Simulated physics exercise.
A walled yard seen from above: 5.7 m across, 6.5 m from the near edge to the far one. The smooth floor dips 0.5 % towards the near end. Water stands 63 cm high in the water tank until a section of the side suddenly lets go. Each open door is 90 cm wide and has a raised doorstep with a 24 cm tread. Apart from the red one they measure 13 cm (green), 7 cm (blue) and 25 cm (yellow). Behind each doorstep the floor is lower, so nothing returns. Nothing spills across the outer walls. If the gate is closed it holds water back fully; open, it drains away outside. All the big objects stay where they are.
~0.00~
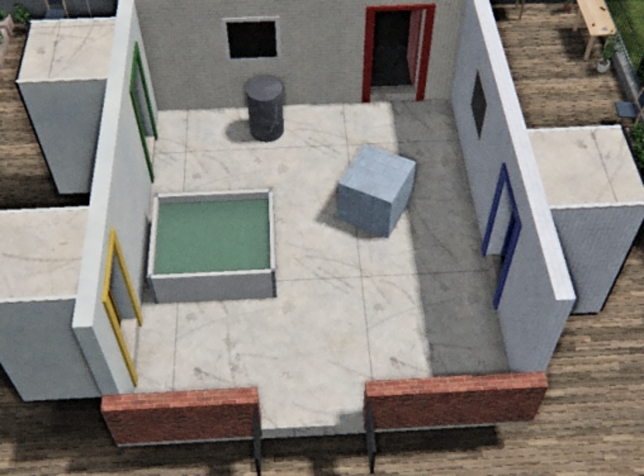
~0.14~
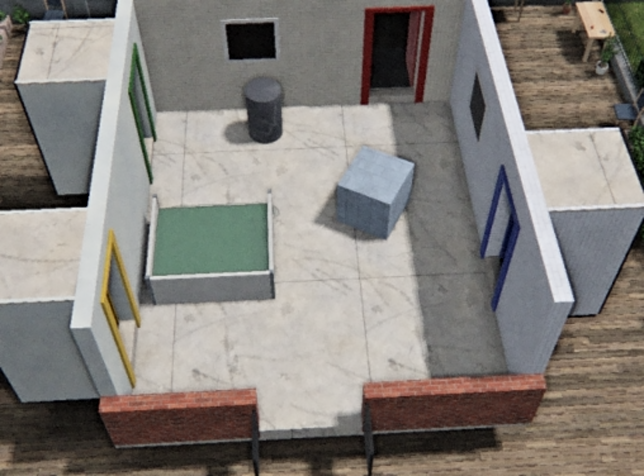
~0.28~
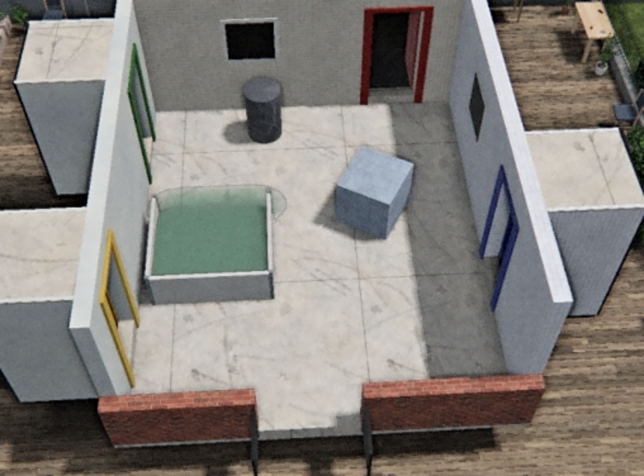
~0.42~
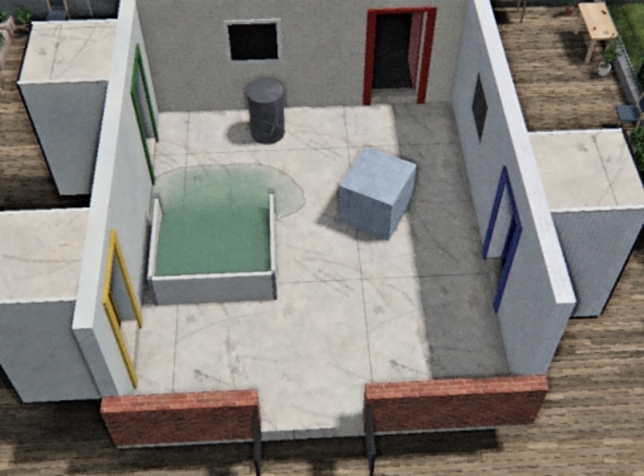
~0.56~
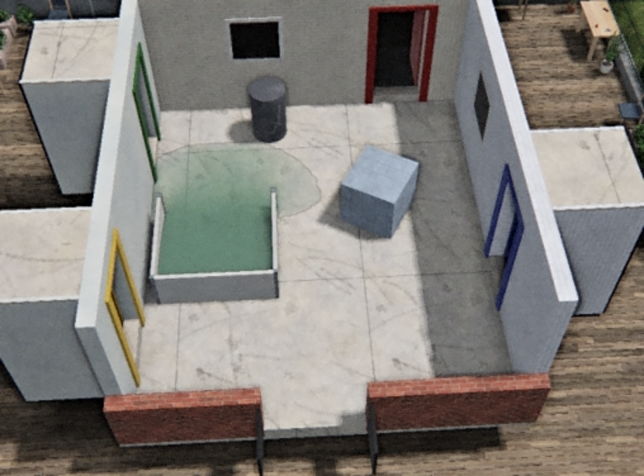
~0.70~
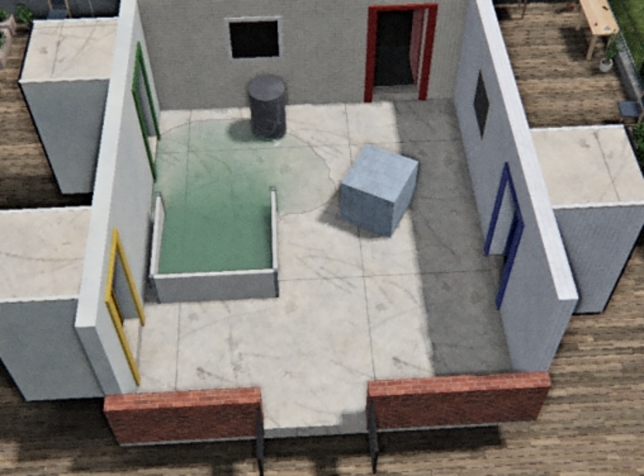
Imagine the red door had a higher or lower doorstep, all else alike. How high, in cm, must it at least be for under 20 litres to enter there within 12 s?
Close to 8 cm is just enough.
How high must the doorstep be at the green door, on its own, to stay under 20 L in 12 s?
About 19 cm at green.
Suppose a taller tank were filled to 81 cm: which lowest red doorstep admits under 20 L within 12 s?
Some 11.5 cm.
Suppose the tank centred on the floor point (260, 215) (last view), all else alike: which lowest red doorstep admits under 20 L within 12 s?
Some 9.5 cm.
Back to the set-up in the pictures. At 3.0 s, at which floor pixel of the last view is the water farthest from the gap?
Near (448, 98).
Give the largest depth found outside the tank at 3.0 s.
Up to some 28 cm.
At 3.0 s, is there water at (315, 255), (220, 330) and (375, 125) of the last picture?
In turn: Not reached, dry, wet.
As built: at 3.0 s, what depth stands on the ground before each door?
In cm: Green 24, red 11, blue 0, yellow 0.
After 1.4 s water covers 30 % of the floor, deepest (44 cm) near (170, 117); it has not reached the red door.
After 3.0 s water covers 35 % of the floor, deepest (28 cm) near (449, 105); 11 cm at the red door, 0 litres in over its 17 cm doorstep.
After 12.0 s water covers 100 % of the floor, deepest (9 cm) near (156, 166); 5 cm at the red door, 0 litres in over its 17 cm doorstep.
At the red door as built, the water arrived by 1.9 s and peaked near 12 cm at 2.4 s.
Run again over the same 12 s with other heights there, 42 litres in over 6.5 cm, 6 litres over 10.5 cm. The limit of 20 litres is kept from about 8 cm up.
